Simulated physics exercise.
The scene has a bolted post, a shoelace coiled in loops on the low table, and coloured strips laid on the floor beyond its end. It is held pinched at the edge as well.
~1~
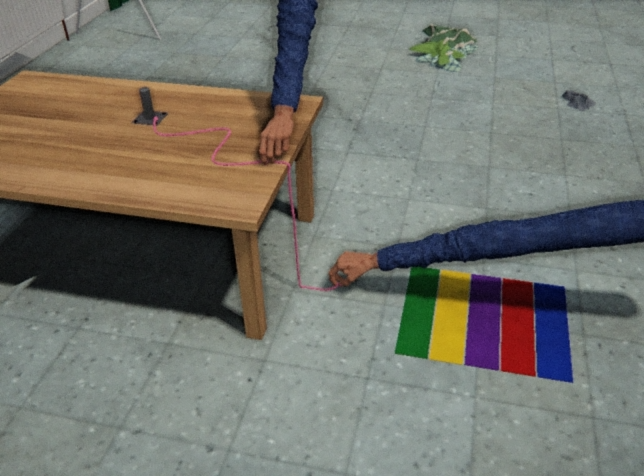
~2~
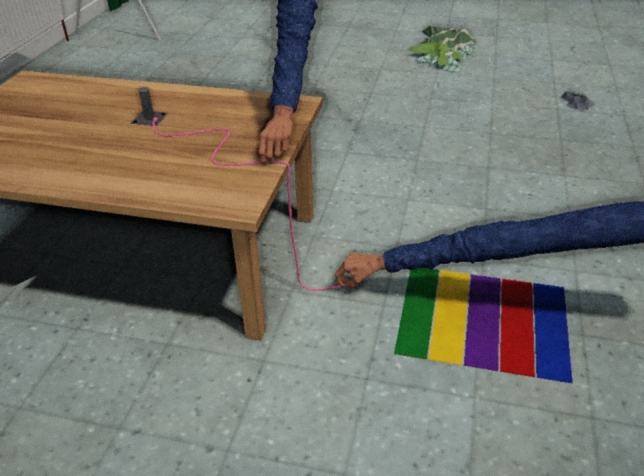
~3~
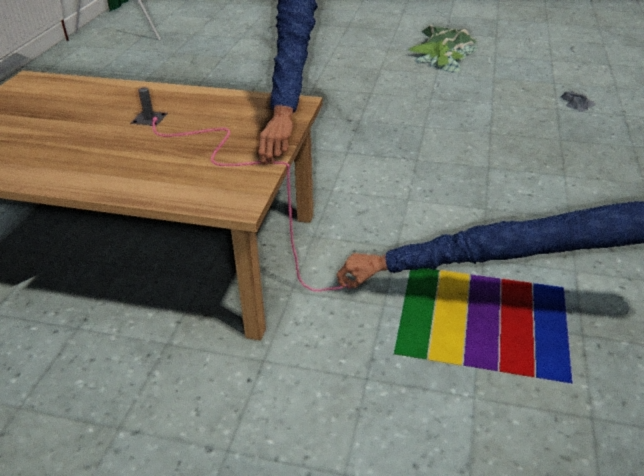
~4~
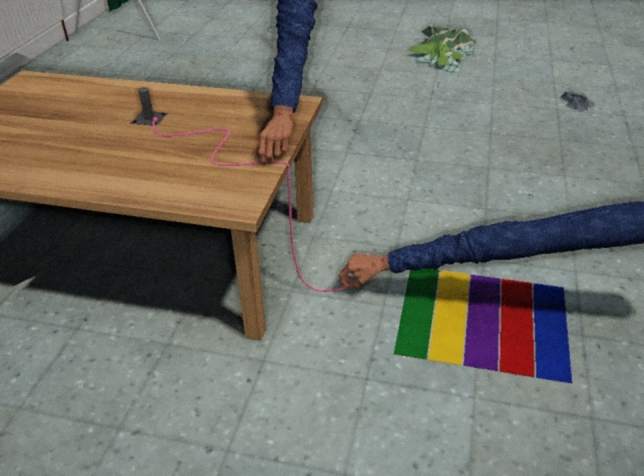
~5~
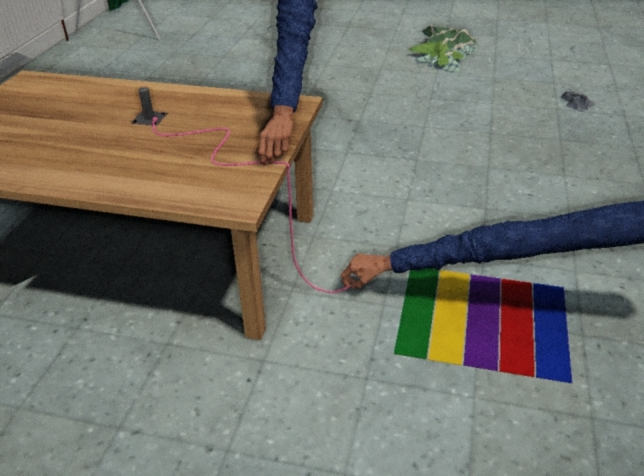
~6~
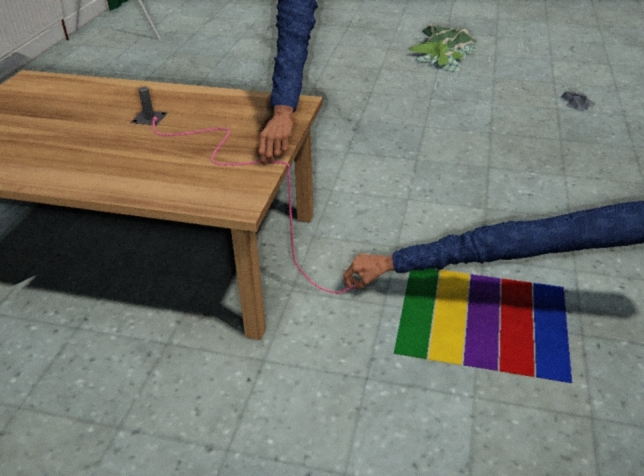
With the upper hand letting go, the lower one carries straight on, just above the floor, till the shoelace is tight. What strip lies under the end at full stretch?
The red one.
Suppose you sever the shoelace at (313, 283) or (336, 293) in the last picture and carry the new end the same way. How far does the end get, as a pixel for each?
First try near (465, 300), second near (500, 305).
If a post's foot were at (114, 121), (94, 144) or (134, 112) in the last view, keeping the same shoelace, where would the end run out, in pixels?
In that order: (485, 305), (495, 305) and (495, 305).
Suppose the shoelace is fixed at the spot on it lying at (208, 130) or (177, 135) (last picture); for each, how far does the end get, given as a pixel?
Near (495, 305) and (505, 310).
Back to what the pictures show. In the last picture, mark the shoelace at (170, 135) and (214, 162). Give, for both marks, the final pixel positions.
(194, 128), then (300, 160).
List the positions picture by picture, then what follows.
The first picture shows end (338, 283); green (414, 338); yellow (448, 344); purple (483, 349); red (518, 355); blue (554, 361).
The second picture shows end (344, 285); shoelace through (157, 133) (224, 129) (213, 161) (283, 164) (291, 223) (298, 274).
The third picture shows end (346, 285).
The fourth picture shows end (348, 285); shoelace through (156, 133) (224, 129) (213, 161) (283, 164) (291, 223) (299, 274).
The fifth picture shows end (351, 286).
The sixth picture shows end (353, 286); shoelace through (157, 133) (224, 129) (213, 161) (283, 163) (291, 223) (303, 273).
Early on, end near (460, 301); over yellow.
Midway, end near (502, 308); over purple.
At the end of the slack, end near (526, 311); over red. It halts on the red strip.
